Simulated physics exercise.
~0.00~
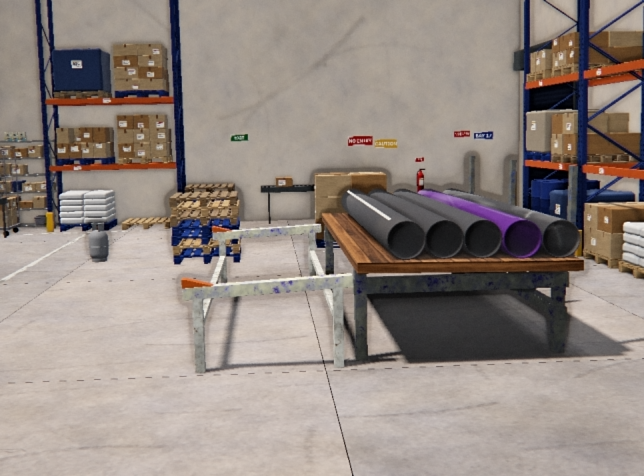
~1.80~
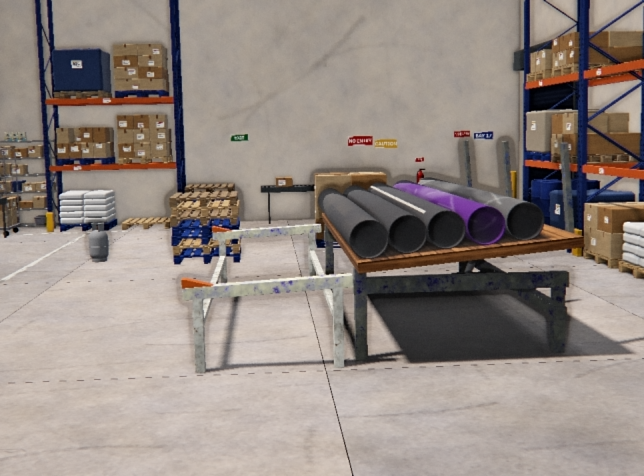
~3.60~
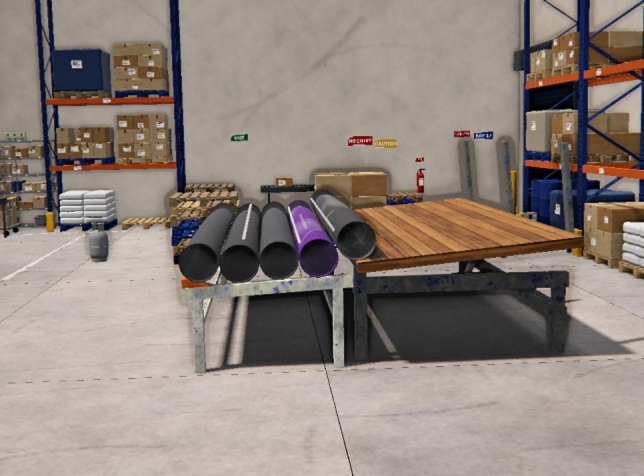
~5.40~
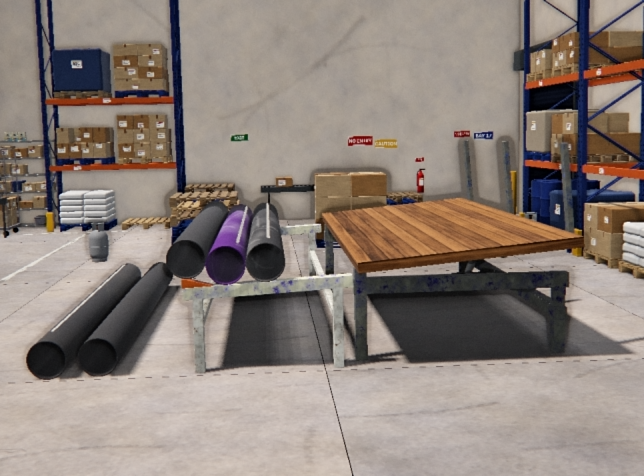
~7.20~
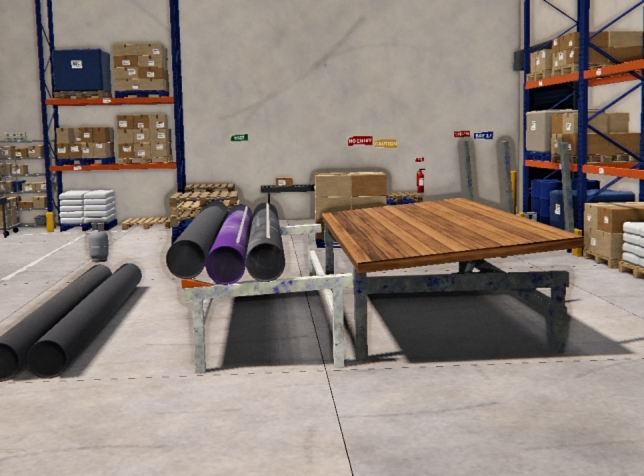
A wooden tabletop tipped up slightly, and five plastic pipes, one of them purple, rolled left onto the lower metal rack beside it. Two dark pipes went over the end onto the floor and rolled farther left, while the purple one stayed on the rack between two others.
